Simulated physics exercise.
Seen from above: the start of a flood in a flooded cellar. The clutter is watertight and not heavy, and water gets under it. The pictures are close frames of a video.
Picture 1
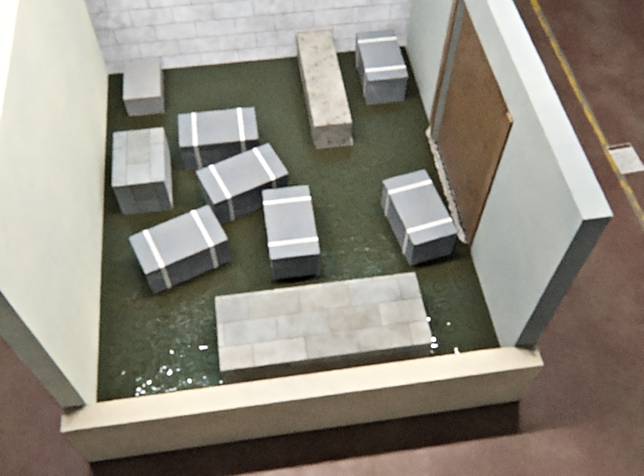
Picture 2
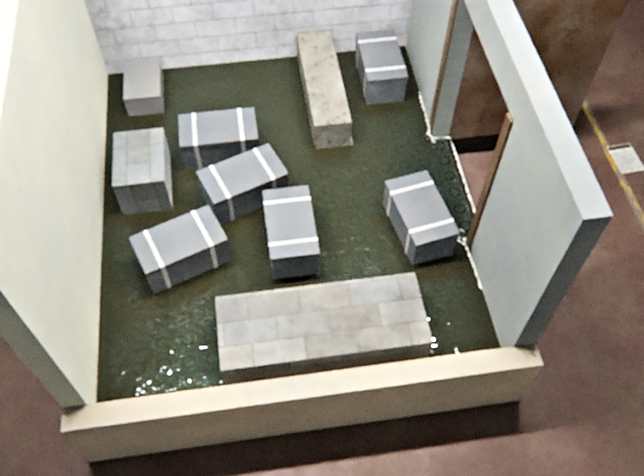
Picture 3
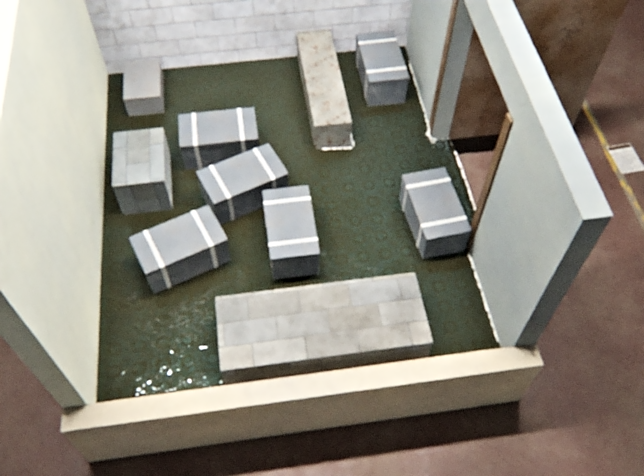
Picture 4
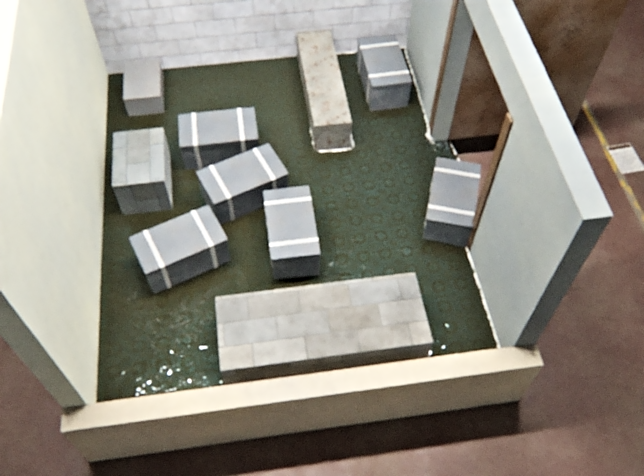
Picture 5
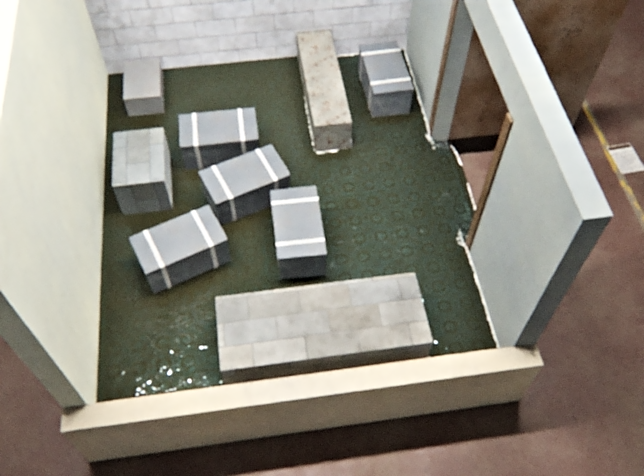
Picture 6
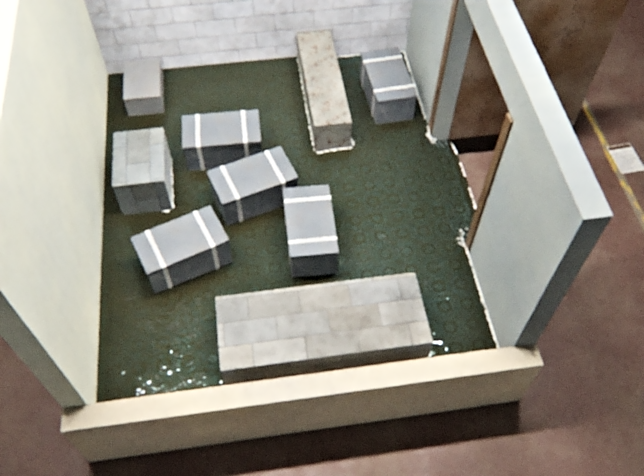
Grey trunk drifting to the open doorway of a flooded cellar and out of view, then other floating trunks shifting slightly.
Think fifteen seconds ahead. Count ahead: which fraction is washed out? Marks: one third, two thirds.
Share: Two thirds or more.
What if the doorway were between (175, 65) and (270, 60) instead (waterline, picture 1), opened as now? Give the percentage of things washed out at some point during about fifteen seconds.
Near 70 in a hundred.
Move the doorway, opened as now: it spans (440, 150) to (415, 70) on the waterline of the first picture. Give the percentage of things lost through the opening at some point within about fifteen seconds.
Some 70 per cent.
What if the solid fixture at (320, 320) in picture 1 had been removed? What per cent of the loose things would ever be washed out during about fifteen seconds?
Near 70 in a hundred.
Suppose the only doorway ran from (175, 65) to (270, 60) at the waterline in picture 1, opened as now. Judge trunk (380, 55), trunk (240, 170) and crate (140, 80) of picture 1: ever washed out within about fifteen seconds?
In that order: No, through, yes.
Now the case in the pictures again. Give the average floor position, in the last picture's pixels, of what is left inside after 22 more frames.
Around (348, 168).
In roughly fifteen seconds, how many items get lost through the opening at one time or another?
That makes 6.
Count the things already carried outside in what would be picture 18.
That makes 3.
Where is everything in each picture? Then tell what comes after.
In the first frame, a trunk at (381, 54) floats; a trunk at (290, 221), afloat; 0 of 7 have shifted.
In the second frame, a trunk at (381, 54) floats; a trunk at (290, 221) floats; 0 of 7 have shifted.
In the third frame, a trunk at (382, 55) floats; a trunk at (290, 221) floats; 1 of 7 have shifted.
In the fourth frame, a trunk at (384, 59) floats, close to its start; a trunk at (291, 221), afloat; 2 of 7 have shifted.
In the fifth frame, a trunk at (386, 66) floats, close to its start; a trunk at (298, 221), afloat, close to its start; 3 of 7 have shifted.
In the sixth frame, a trunk at (388, 73) floats, close to its start; a trunk at (310, 219) floats, close to its start; 4 of 7 have shifted.
A moment on, 1 of 7 are out; 6 afloat.
Next, 3 of 7 are out; 4 afloat.
Later, 4 of 7 are out; 3 afloat.
In the end, 6 of 7 are out; 1 afloat.
